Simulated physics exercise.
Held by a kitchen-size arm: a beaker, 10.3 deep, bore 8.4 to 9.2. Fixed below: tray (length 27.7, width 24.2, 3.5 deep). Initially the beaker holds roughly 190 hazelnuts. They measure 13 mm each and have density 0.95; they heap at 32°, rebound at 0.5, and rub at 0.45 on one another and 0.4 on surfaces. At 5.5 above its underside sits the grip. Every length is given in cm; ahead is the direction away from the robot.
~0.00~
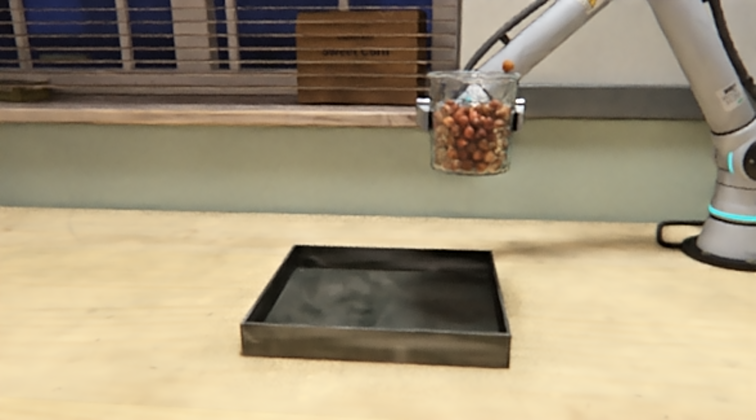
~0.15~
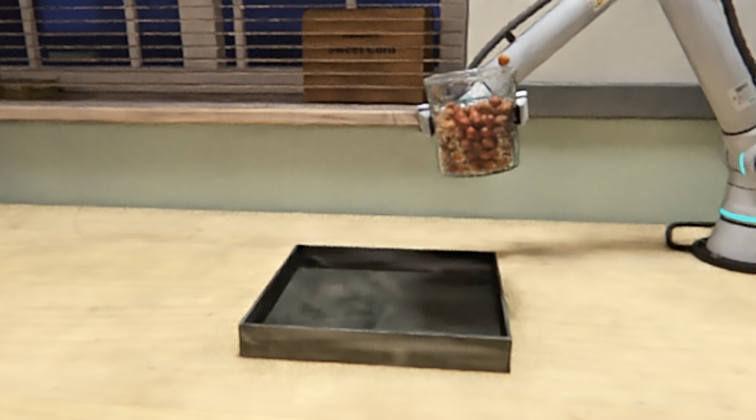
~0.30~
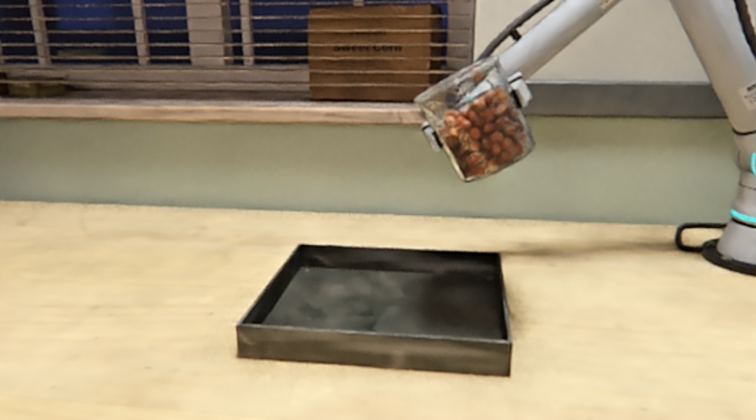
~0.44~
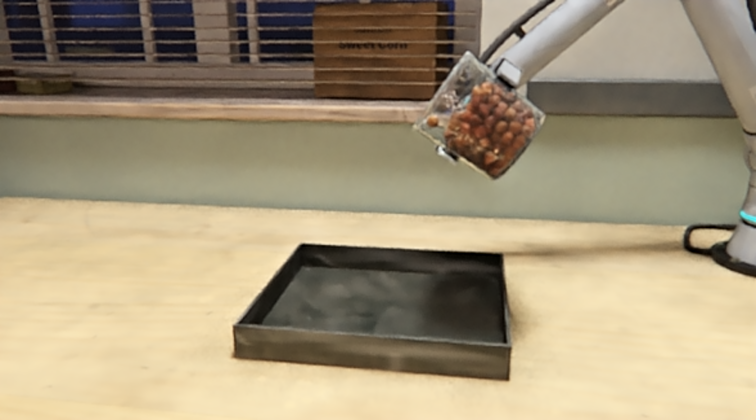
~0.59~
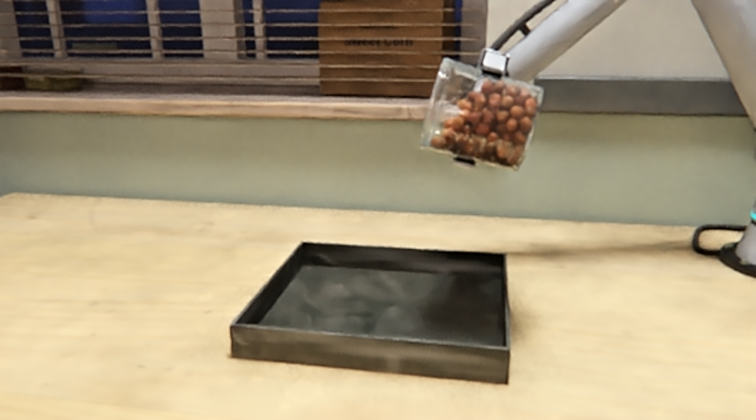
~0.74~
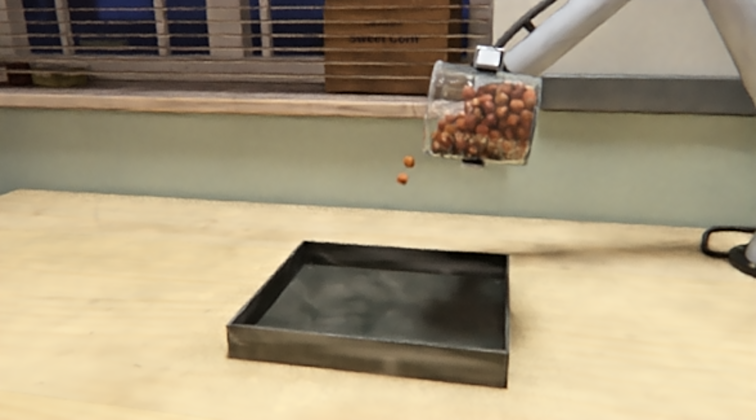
On a wooden tabletop, a robot arm tilting a clear beaker of hazelnuts leftward above a black tray, two nuts dropping out.
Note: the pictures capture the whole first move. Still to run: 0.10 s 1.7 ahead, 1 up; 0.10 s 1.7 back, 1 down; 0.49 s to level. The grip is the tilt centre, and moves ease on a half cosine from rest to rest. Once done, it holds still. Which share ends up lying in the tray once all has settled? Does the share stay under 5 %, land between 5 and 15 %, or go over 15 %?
It goes over 15 %.
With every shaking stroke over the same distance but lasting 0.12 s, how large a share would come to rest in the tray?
It would come to around 20 %.
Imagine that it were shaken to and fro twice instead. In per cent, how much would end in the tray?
Approx. 45 per cent.
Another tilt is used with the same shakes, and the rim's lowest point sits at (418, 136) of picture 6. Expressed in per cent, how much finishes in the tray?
The share is around 5 %.
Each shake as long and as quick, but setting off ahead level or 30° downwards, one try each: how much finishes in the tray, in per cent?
First try about 25 %, second try about 20 %.
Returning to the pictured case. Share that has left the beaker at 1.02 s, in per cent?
Around 20 percent at that moment.
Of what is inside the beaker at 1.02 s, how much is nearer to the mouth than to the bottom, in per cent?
55 %.
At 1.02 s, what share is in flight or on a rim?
My guess is some 15 in a hundred.
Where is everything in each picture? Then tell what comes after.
The first frame shows beaker middle at (472, 123), level; upper third of the load around (474, 115), from x 440 to 510, top at y 65; 188 in the beaker.
The second frame shows beaker middle at (474, 123), tilted 8° forward; upper third of the load around (477, 114), from x 440 to 510, top at y 60.
The third frame shows beaker middle at (478, 122), tilted 29° forward; upper third of the load around (487, 112), from x 445 to 520, top at y 75.
The fourth frame shows beaker middle at (480, 120), tilted 55° forward; upper third of the load around (493, 108), from x 430 to 530, top at y 85.
The fifth frame shows beaker middle at (482, 118), tilted 76° forward; upper third of the load around (499, 103), from x 435 to 530, top at y 85.
The sixth frame shows beaker middle at (483, 116), tilted 84° forward; upper third of the load around (502, 103), from x 405 to 530, top at y 90; 186 in the beaker, 2 in flight or on a rim.
After 1.02 s, tilted 79° forward, highest piece 25 above the table; 151 in the beaker, 8 in the tray, 29 in flight or on a rim.
After 1.29 s, tilted 15° forward, highest piece 28 above the table; 137 in the beaker, 47 in the tray, 1 on the table or floor, 3 in flight or on a rim.
After 1.63 s, level, highest piece 26 above the table; 137 in the beaker, 49 in the tray, 2 on the table or floor.
After 2.68 s, level, highest piece 26 above the table; 137 in the beaker, 49 in the tray, 2 on the table or floor.
At rest, 137 in the beaker, 49 in the tray, 2 on the table or floor. That is 26 % in the tray.
